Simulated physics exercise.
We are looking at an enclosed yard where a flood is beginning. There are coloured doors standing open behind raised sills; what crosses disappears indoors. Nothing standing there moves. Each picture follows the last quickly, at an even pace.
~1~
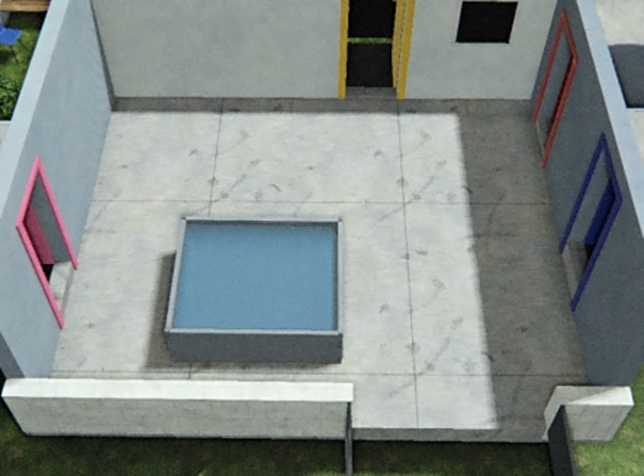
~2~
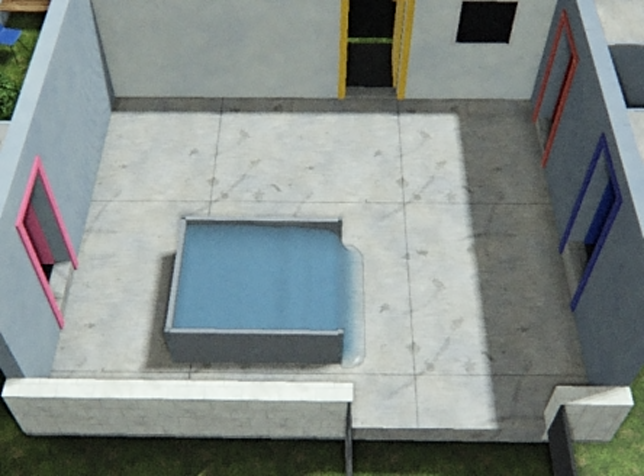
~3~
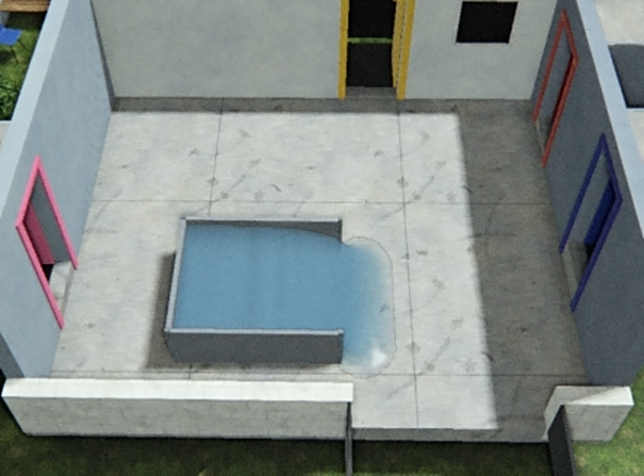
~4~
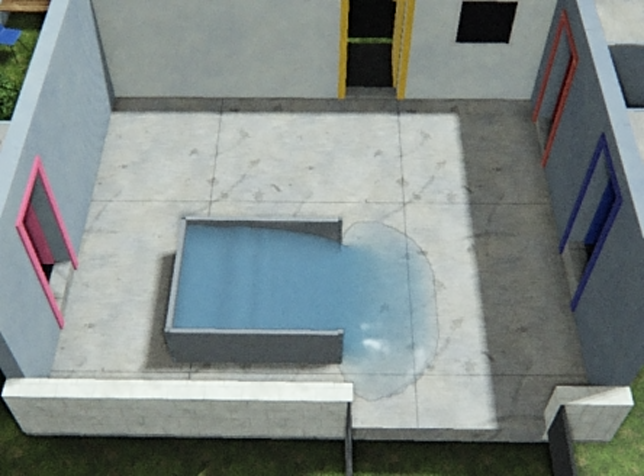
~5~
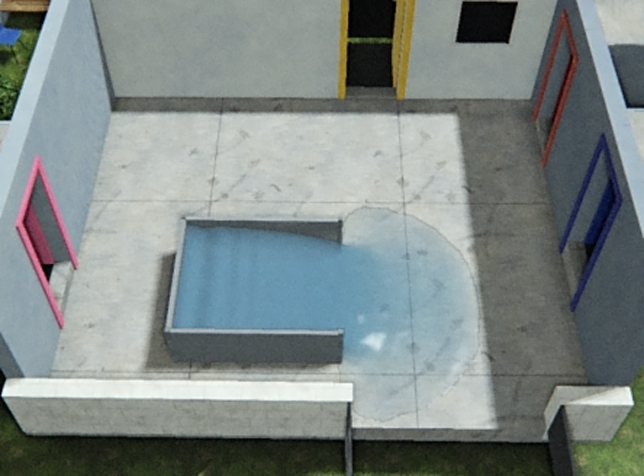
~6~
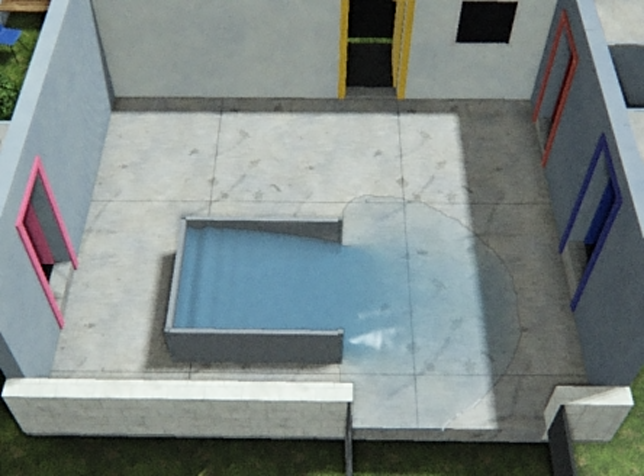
Blue water stands still in a grey rectangular tank, then pours from its right side and spreads over the pale floor in a widening rounded sheet, reaching the shaded strip and the front edge. The walled yard is seen from above by a still camera. A pink-framed doorway is at left, a yellow one at the back, and red and blue ones at right.
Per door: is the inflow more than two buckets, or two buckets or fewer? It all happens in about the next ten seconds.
The yellow door breaks the limit for sure; the red door respects the limit for sure; the blue door respects the limit for sure; the pink door respects the limit for sure.
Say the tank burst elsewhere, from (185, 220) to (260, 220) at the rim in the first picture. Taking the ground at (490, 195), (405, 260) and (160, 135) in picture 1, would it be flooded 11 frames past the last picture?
As listed: Not flooded, no water, flooded.
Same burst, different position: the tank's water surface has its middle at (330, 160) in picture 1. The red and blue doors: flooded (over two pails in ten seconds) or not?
I'd say the red door runs past the limit and the blue door remains below.
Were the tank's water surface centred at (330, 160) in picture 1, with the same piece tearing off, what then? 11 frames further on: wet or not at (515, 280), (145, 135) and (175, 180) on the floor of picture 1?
In the order asked: Reached by the flood, not reached, not reached.
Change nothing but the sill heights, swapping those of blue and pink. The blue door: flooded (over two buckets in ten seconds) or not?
Note: Blue tops the limit.
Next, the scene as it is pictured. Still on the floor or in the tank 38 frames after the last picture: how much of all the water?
I'd say around 76 per cent.
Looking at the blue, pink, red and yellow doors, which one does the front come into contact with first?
That's the door marked blue.
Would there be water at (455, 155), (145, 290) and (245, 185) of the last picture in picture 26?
In turn, the points end up soaked, high and dry and high and dry.
A moment on, water covers 30 % of the floor; the yellow door not reached, the red door not reached, the blue door wet at the sill, nothing in, the pink door not reached.
Next, water covers 35 % of the floor; the yellow door not reached, the red door wet at the sill, nothing in, the blue door wet at the sill, nothing in, the pink door not reached.
Then, water covers 40 % of the floor; the yellow door not reached, the red door wet at the sill, nothing in, the blue door wet at the sill, nothing in, the pink door not reached.
Later, water covers 70 % of the floor; the yellow door under two buckets in, the red door under two buckets in, the blue door wet at the sill, nothing in, the pink door not reached.
In the end, water covers 95 % of the floor; the yellow door over two buckets in, the red door under two buckets in, the blue door wet at the sill, nothing in, the pink door wet at the sill, nothing in.
